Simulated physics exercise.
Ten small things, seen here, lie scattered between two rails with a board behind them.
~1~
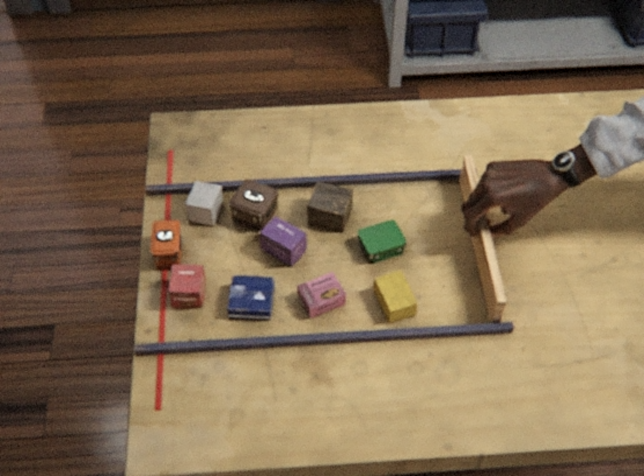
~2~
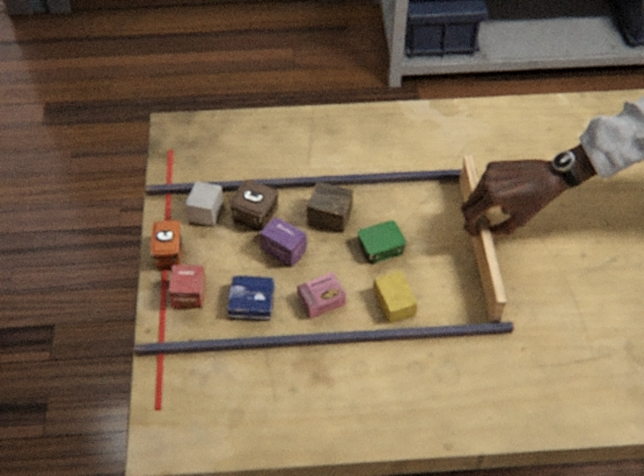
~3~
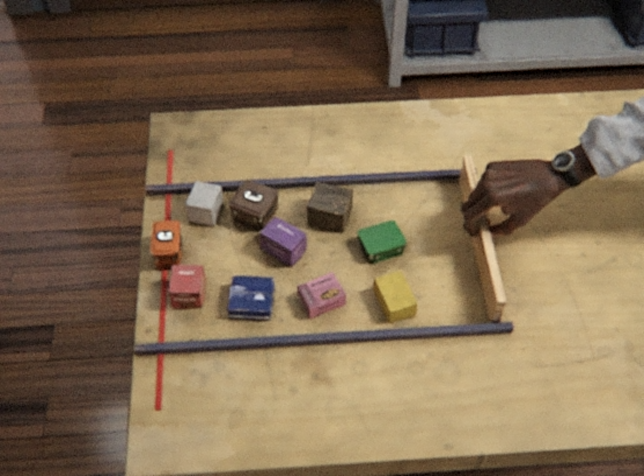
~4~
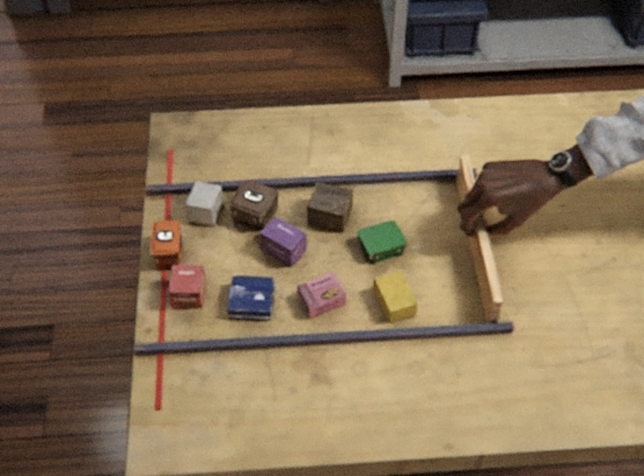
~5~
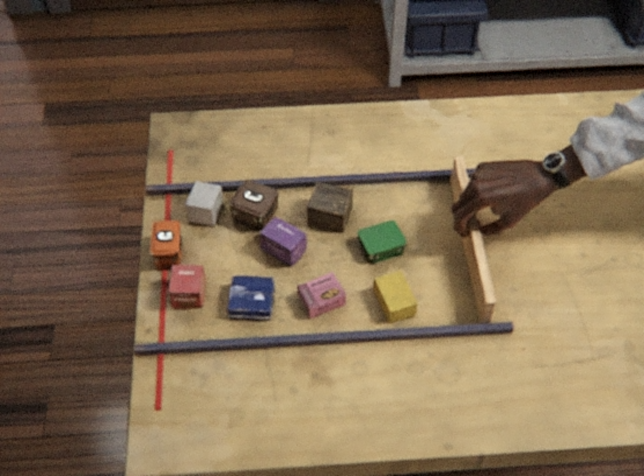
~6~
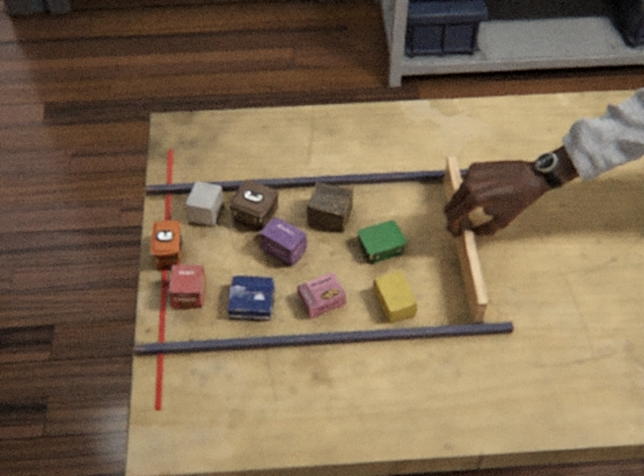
A hand wearing a watch holding a wooden board between two rails, then sliding it slightly left toward ten scattered small blocks.
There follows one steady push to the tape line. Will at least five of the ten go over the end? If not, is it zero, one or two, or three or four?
The count that drops over the edge is at least five.
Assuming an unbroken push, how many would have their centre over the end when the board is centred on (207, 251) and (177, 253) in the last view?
In that order, 4 and 7.
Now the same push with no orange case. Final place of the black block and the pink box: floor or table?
Well, the black block is still there while the pink box goes off the edge.
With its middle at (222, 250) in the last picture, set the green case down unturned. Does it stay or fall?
Well, the green case fails to stay.
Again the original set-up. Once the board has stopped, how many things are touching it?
The count in contact is 3.
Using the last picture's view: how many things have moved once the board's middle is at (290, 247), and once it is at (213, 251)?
Well, it's 9 at the first one and 10 at the second.
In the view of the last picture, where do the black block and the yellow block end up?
Okay, so first (146, 221), and next (147, 309).
Soon after, none off yet; orange case at rest near (167, 245); red box at rest near (187, 286); white block at rest near (205, 204).
In the end, the number that fall off is five or more; gone, pink box, purple box, brown case, blue box, white block, red box and orange case.
